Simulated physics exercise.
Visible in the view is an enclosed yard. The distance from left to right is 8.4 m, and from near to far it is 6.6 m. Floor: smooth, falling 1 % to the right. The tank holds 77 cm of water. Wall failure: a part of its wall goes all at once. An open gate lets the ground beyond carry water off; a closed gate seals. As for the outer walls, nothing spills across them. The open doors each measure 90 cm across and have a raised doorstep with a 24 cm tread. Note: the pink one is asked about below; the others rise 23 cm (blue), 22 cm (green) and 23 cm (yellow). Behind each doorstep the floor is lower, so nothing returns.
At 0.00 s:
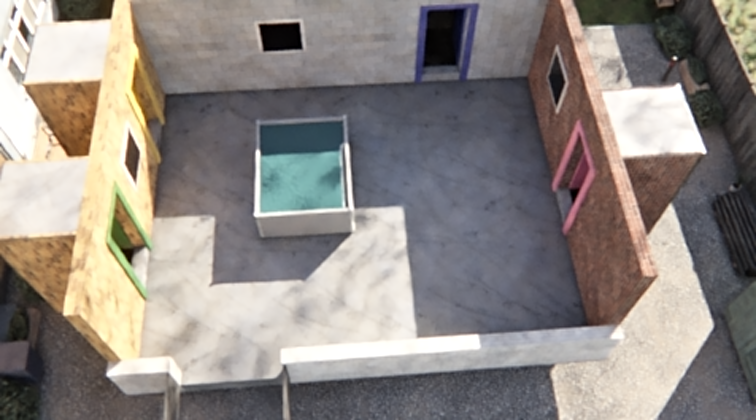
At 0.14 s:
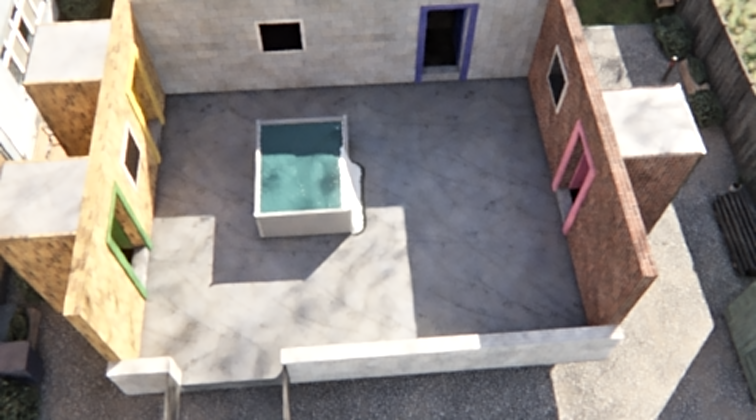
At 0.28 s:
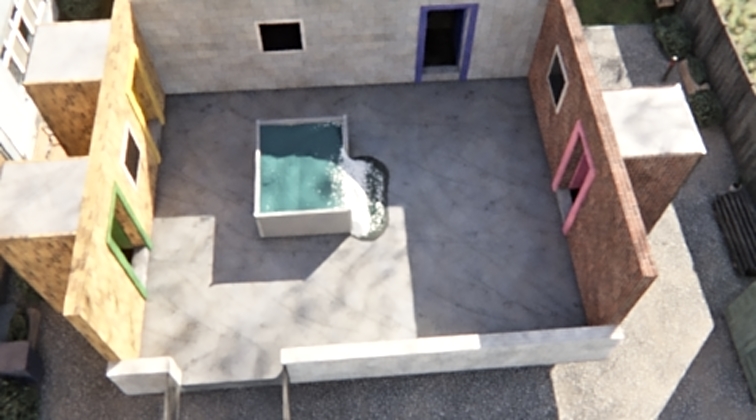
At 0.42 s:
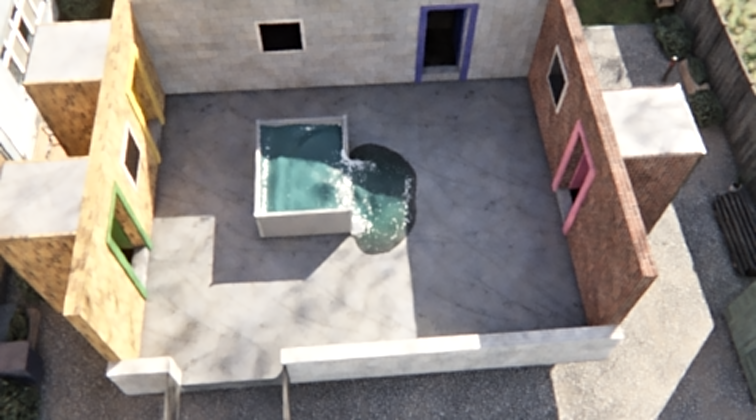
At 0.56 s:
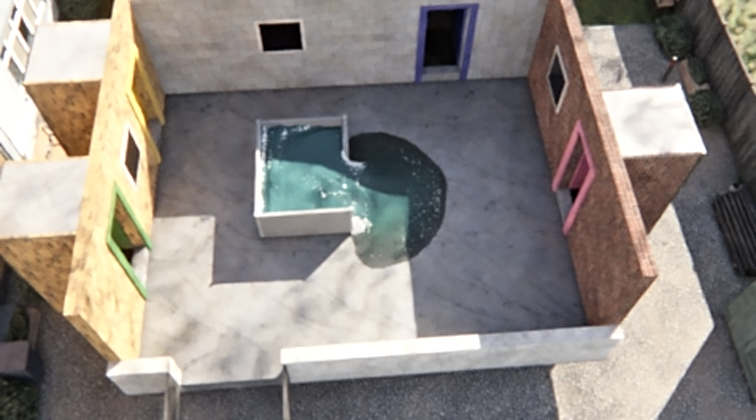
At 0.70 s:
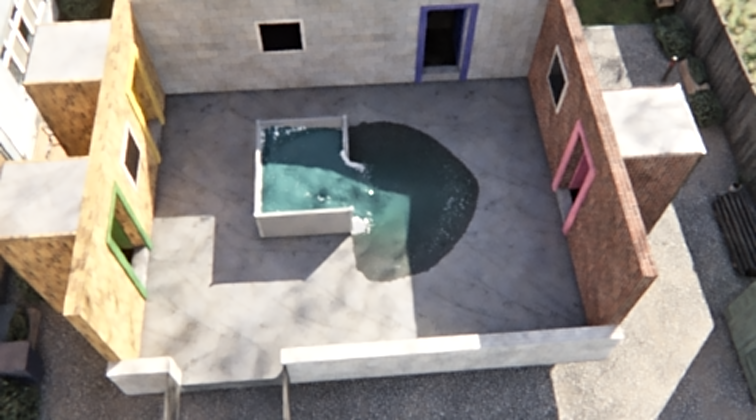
The video shows a walled yard with a square tank of still, blue-green water. Part of the tank's right wall gives way, and water pours through the gap, spreading across the grey floor in a widening, rounded pool.
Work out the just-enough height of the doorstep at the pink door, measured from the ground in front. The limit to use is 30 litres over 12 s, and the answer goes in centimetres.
It works out at roughly 25 cm.
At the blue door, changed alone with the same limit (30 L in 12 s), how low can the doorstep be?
Blue door, minimum about 5.5 cm.
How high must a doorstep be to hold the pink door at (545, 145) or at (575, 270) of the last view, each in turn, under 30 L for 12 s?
You'd want roughly 20 cm there first, then roughly 19 cm.
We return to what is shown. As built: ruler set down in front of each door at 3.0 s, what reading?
In cm - pink: 26, blue: 2, green: 0, yellow: 0.
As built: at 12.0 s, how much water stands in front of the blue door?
Lab note: Depth approx. 6.5 cm.
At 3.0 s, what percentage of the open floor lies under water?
Roughly 45 percent of the floor.
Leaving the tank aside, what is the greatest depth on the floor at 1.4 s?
It gets to close to 36 centimetres there.
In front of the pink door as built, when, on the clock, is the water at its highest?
2.0 s.
After 1.4 s water covers 35 % of the floor, deepest (36 cm) near (356, 208); 22 cm at the pink door, 8 litres in over its 15 cm doorstep.
After 3.0 s water covers 45 % of the floor, deepest (36 cm) near (583, 325); 26 cm at the pink door, 141 litres in over its 15 cm doorstep.
After 12.0 s water covers 95 % of the floor, deepest (10 cm) near (585, 334); 9 cm at the pink door, 172 litres in over its 15 cm doorstep.
At the pink door as built, the water arrived by 1.2 s and peaked near 33 cm at 2.0 s.
Run again over the same 12 s with other heights there, 64 litres in over 21.5 cm, 7 litres over 29.5 cm. The limit of 30 litres is kept from about 25 cm up.
